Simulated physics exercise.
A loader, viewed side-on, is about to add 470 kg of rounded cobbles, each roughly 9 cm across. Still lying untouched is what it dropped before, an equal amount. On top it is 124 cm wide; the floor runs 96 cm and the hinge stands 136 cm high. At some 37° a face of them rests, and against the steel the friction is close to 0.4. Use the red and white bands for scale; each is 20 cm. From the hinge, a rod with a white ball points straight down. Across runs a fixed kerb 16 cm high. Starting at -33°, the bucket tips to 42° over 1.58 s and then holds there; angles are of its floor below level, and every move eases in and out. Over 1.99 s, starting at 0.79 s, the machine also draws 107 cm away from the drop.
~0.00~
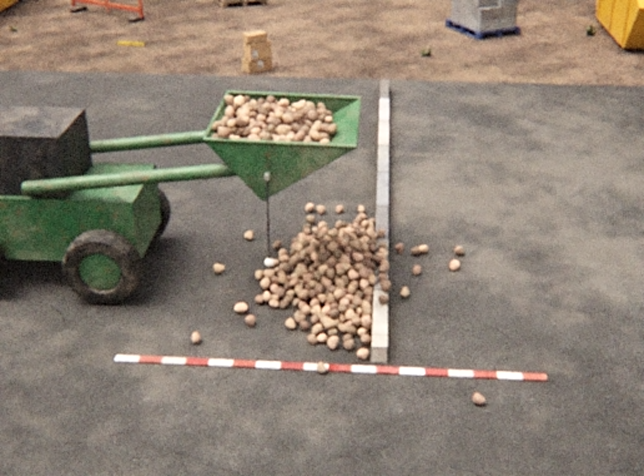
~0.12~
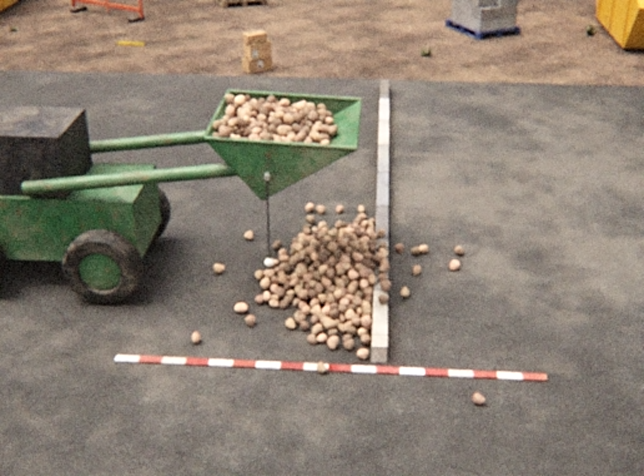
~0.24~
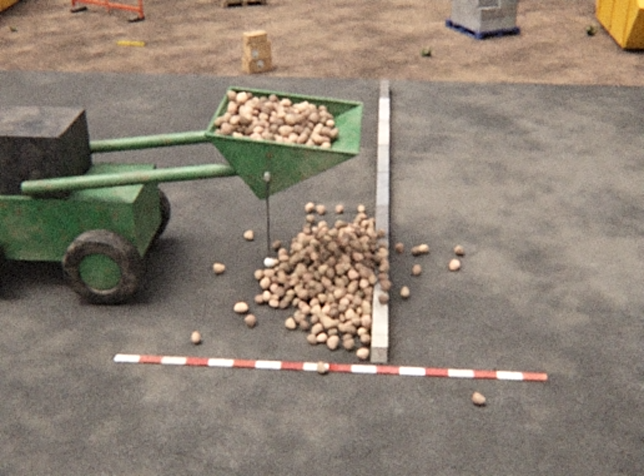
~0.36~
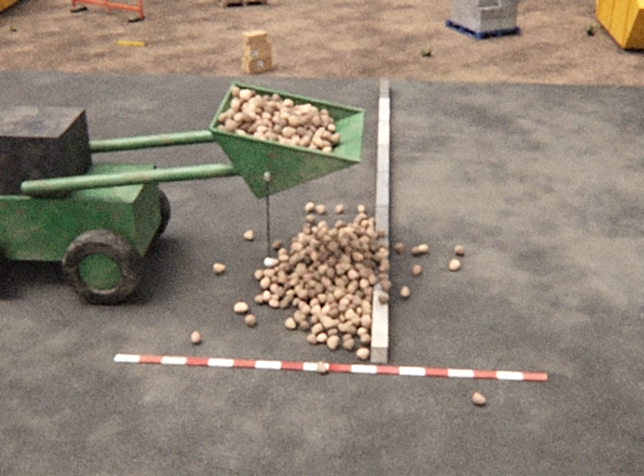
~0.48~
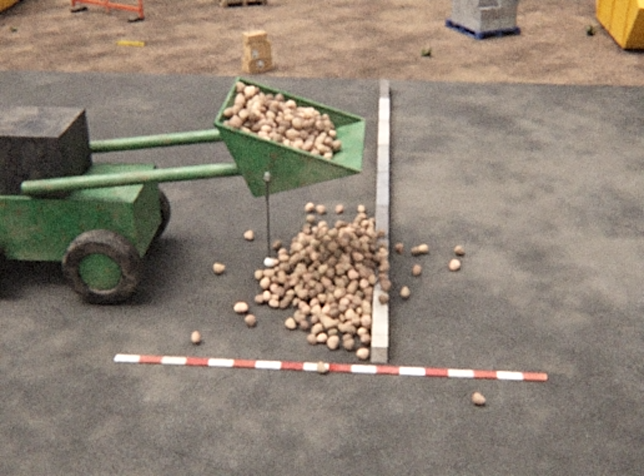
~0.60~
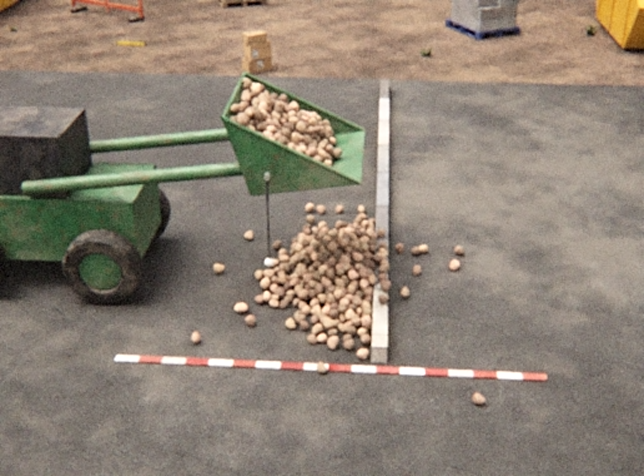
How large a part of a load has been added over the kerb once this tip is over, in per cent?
Around 9 per cent is added.
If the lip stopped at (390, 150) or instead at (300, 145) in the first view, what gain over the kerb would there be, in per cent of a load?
Near 30 in a hundred, then near 0 in a hundred.
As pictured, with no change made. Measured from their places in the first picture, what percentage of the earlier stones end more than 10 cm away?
Roughly 20 % of them.
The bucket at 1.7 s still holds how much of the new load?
Roughly 15 per cent of its load.
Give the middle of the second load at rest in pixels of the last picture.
The middle ends up near (320, 262).
After 1.2 s the floor is at 30°; in per cent of one load, 94 in the bucket, 105 on this side of the kerb, 2 over the kerb; the foremost stones are at (430, 274).
After 1.7 s the floor is at 42°; in per cent of one load, 14 in the bucket, 182 on this side of the kerb, 5 over the kerb; the foremost stones are at (434, 271).
After 3.2 s the floor is at 42°; in per cent of one load, 0 in the bucket, 189 on this side of the kerb, 11 over the kerb; the foremost stones are at (471, 284).
After 6.0 s the floor is at 42°; in per cent of one load, 0 in the bucket, 189 on this side of the kerb, 11 over the kerb; the foremost stones are at (471, 284). Net gain over the kerb, 9.
